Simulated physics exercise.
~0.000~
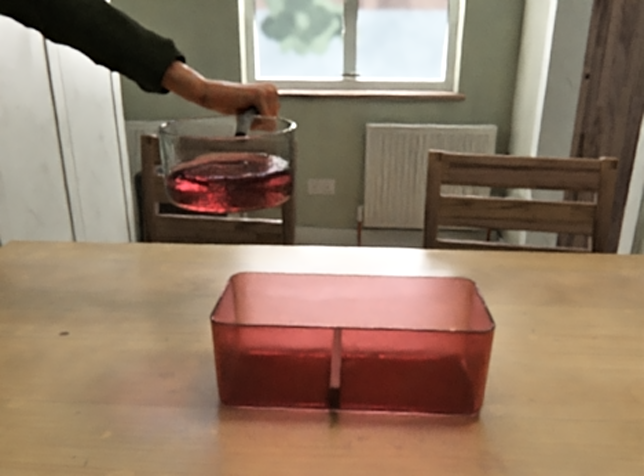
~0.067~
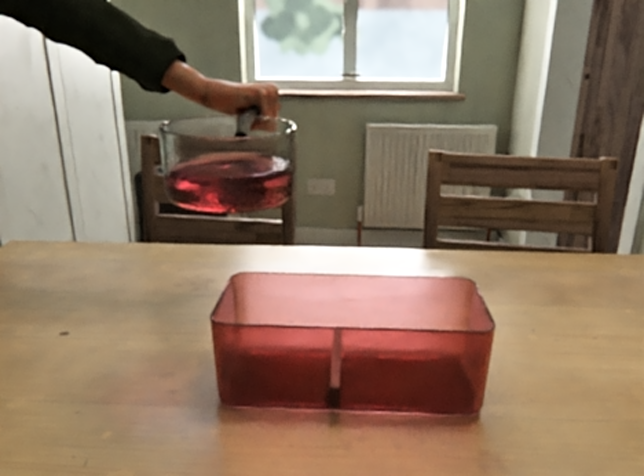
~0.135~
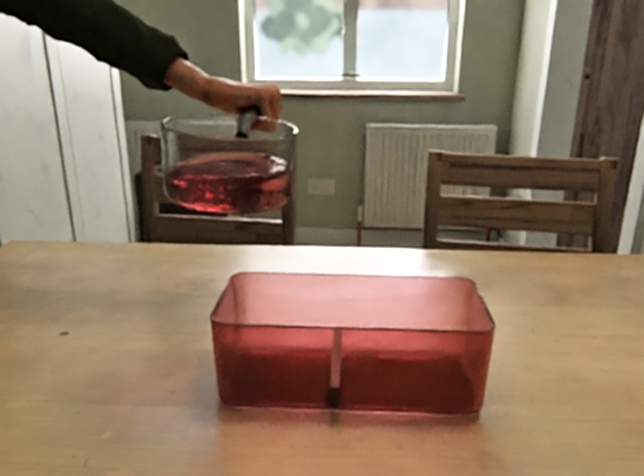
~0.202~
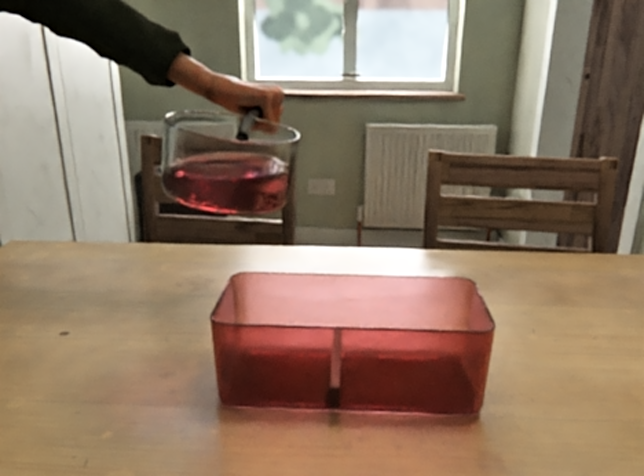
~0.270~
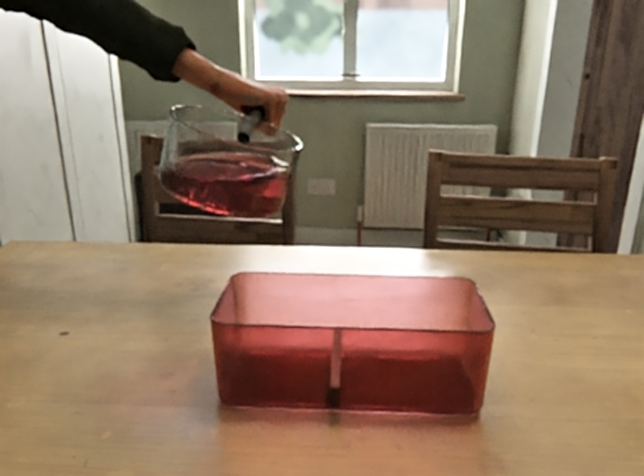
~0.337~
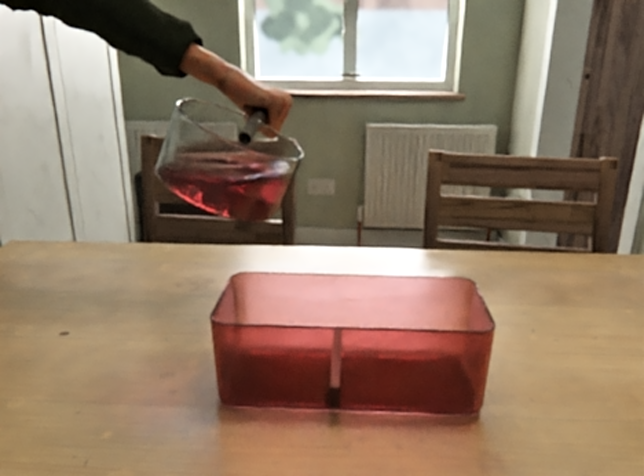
A hand tilts a small clear pot of red liquid gradually to the right.
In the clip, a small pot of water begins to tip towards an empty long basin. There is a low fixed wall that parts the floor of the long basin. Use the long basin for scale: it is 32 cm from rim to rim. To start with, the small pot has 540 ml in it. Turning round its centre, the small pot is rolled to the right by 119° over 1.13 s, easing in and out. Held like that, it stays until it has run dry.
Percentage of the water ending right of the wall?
44 per cent.
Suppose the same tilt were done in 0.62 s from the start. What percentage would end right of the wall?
In that case, some 30 percent.
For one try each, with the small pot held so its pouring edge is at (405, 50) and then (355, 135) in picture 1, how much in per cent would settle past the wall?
Respectively about 80 and 85 percent.
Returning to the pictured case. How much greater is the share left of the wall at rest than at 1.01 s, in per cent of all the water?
Near 12 percent, more or less.
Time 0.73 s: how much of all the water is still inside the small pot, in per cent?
I reckon about 50 in a hundred is still held.
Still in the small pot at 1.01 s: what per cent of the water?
5 per cent or thereabouts.
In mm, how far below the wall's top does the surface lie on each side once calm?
It's around 14 mm on the left side and around 20 mm on the right side.
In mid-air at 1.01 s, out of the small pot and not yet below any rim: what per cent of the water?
Around 12 percent of the liquid.
By 0.73 s the tilt is 85° and 50 per cent is still to pour, 3 is left of the wall and 9 right of it.
By 1.01 s the tilt is 116° and 5 per cent is still to pour, 42 is left of the wall and 41 right of it.
By 1.31 s the tilt is 119° and 0 per cent is still to pour, 55 is left of the wall and 44 right of it.
By 1.63 s the tilt is 119° and 0 per cent is still to pour, 54 is left of the wall and 44 right of it.
At rest 54 per cent lies left of the wall, 44 right of it and 2 outside.
